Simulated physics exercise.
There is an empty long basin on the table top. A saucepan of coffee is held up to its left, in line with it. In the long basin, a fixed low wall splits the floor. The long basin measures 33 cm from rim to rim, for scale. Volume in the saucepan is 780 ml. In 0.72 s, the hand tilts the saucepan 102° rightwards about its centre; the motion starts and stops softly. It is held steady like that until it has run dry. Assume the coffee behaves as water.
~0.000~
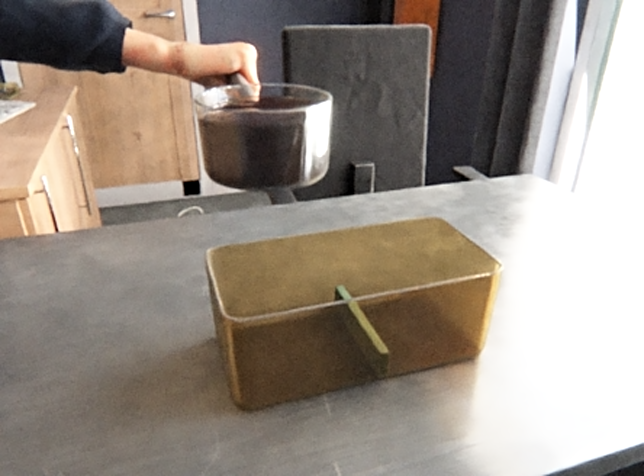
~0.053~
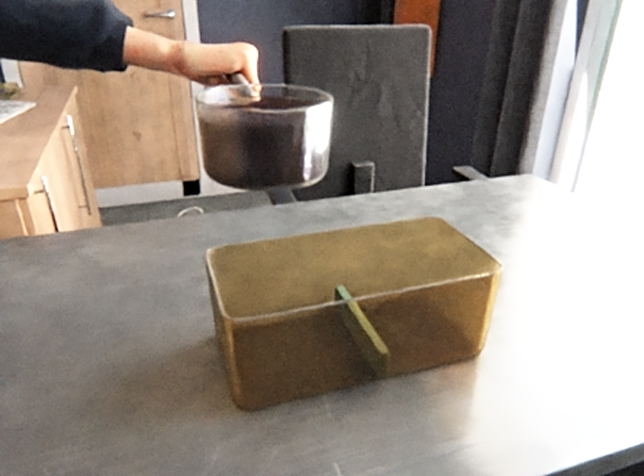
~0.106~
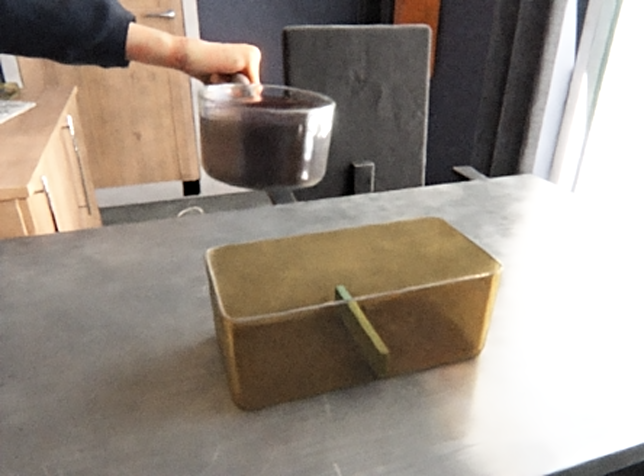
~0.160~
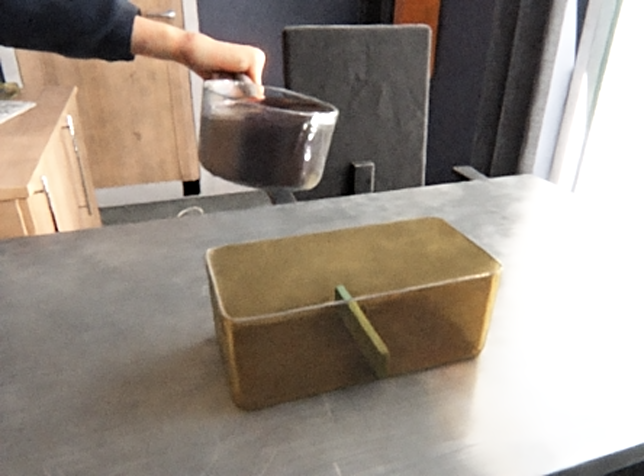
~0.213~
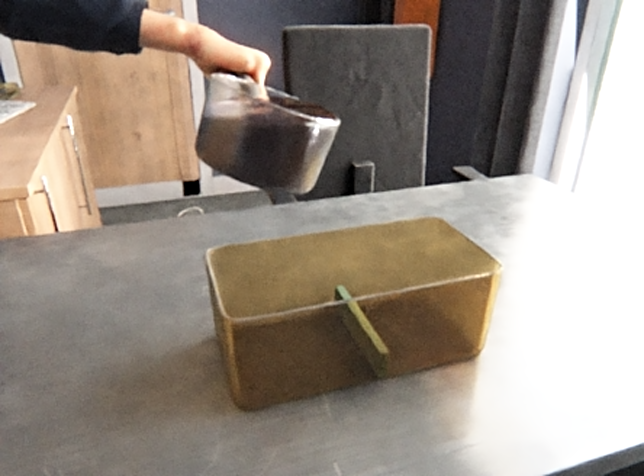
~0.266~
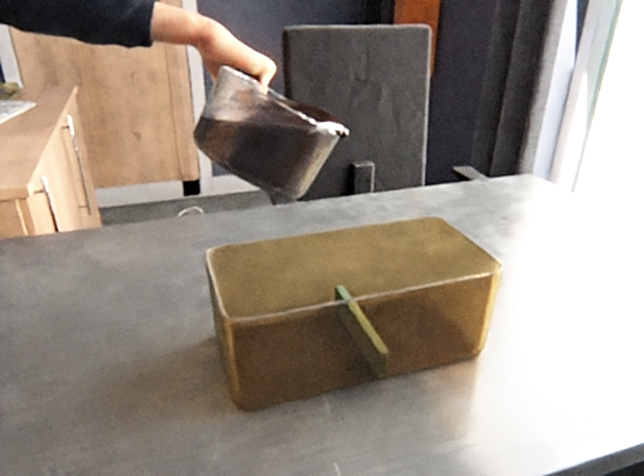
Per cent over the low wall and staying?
75 per cent.
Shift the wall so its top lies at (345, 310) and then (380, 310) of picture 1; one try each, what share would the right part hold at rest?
Respectively close to 95 and 40 %.
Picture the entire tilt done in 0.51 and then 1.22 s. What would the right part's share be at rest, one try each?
Try 1: Approx. 70 %; try 2: Approx. 75 %.
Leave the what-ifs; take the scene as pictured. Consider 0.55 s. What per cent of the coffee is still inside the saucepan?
Roughly 36 per cent.
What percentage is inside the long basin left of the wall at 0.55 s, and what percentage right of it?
Left side near 1, right side near 20.
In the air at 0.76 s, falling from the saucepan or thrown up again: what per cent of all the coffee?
Airborne share: Near 10 %.
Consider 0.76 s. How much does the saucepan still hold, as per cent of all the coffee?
Close to 8 percent of the total.
Then, 0.55 s in, the tilt is 89° and 35 per cent is still to pour, 1 is left of the wall and 21 right of it.
Then, 0.76 s in, the tilt is 102° and 8 per cent is still to pour, 13 is left of the wall and 70 right of it.
Then, 0.98 s in, the tilt is 102° and 1 per cent is still to pour, 22 is left of the wall and 74 right of it.
Then, 1.22 s in, the tilt is 102° and 0 per cent is still to pour, 25 is left of the wall and 75 right of it.
Finally, 25 per cent lies left of the wall, 75 right of it and 0 outside.
